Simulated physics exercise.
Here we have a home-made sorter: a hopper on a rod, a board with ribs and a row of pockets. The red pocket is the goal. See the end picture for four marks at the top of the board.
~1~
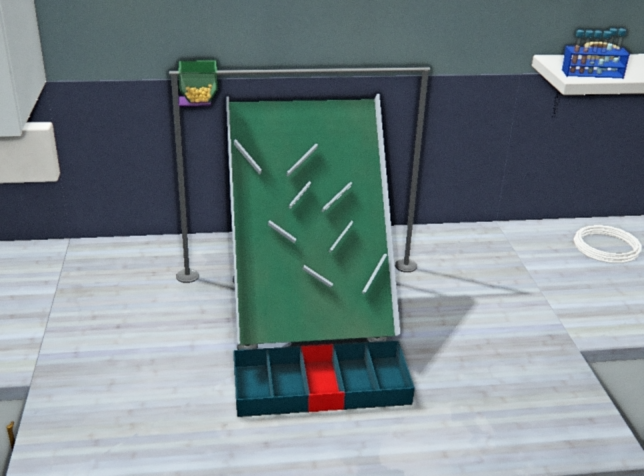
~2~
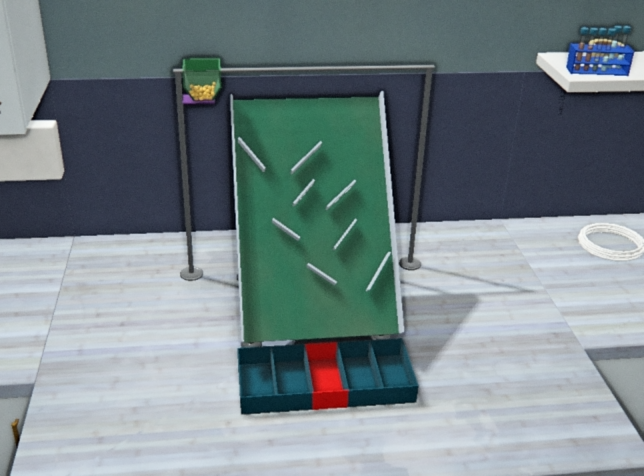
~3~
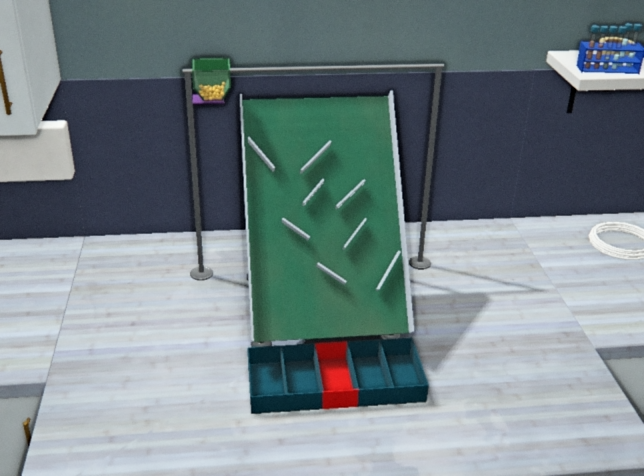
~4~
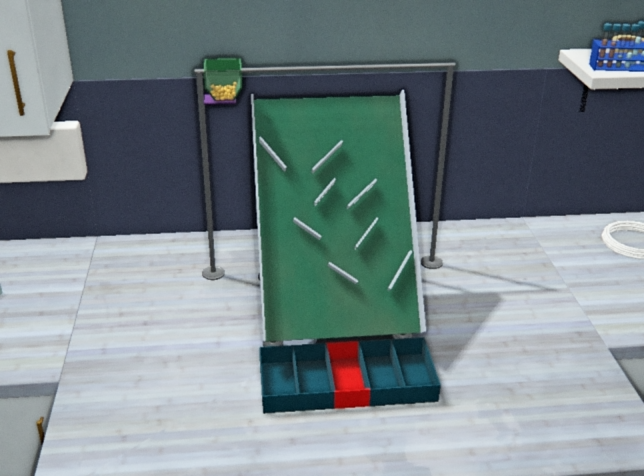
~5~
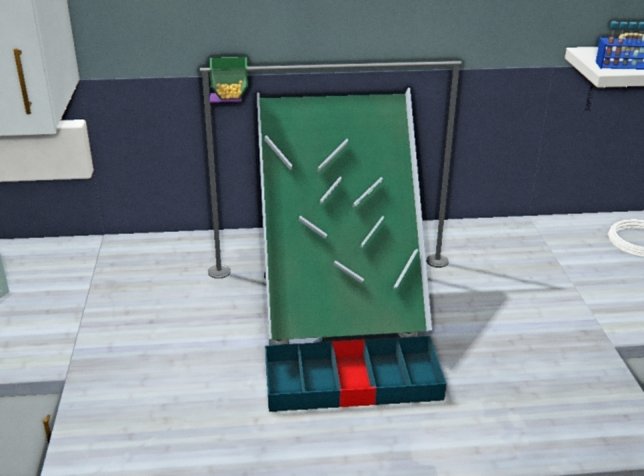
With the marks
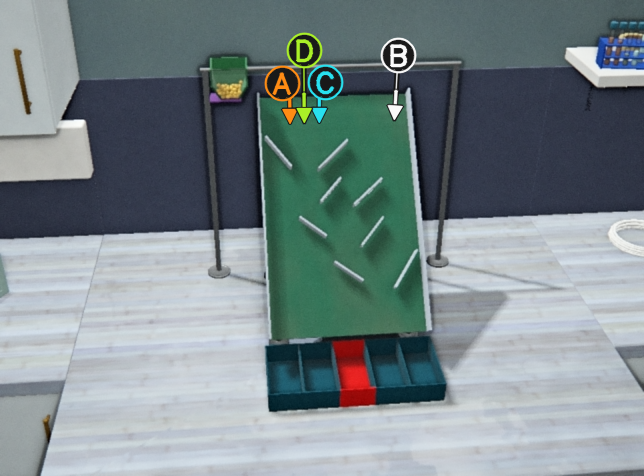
The view shifts slowly left while the green ribbed board, hopper and pockets stay still.
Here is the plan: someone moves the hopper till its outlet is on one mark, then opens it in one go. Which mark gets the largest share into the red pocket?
It is B.
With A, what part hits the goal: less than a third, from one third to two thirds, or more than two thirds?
It is less than a third.
On the marked copy, mark A meets the board at (289, 118); mark B meets the board at (394, 114); mark C meets the board at (319, 117); mark D meets the board at (304, 117).
With A, none at all in the red pocket, all but a few in other pockets, a small share outside the box.
With B, close to half in the red pocket, close to a third in other pockets, only a few held on the board, a small share outside the box.
With C, none at all in the red pocket, the bulk in other pockets, close to a quarter outside the box.
With D, none at all in the red pocket, the bulk in other pockets, a small share outside the box.
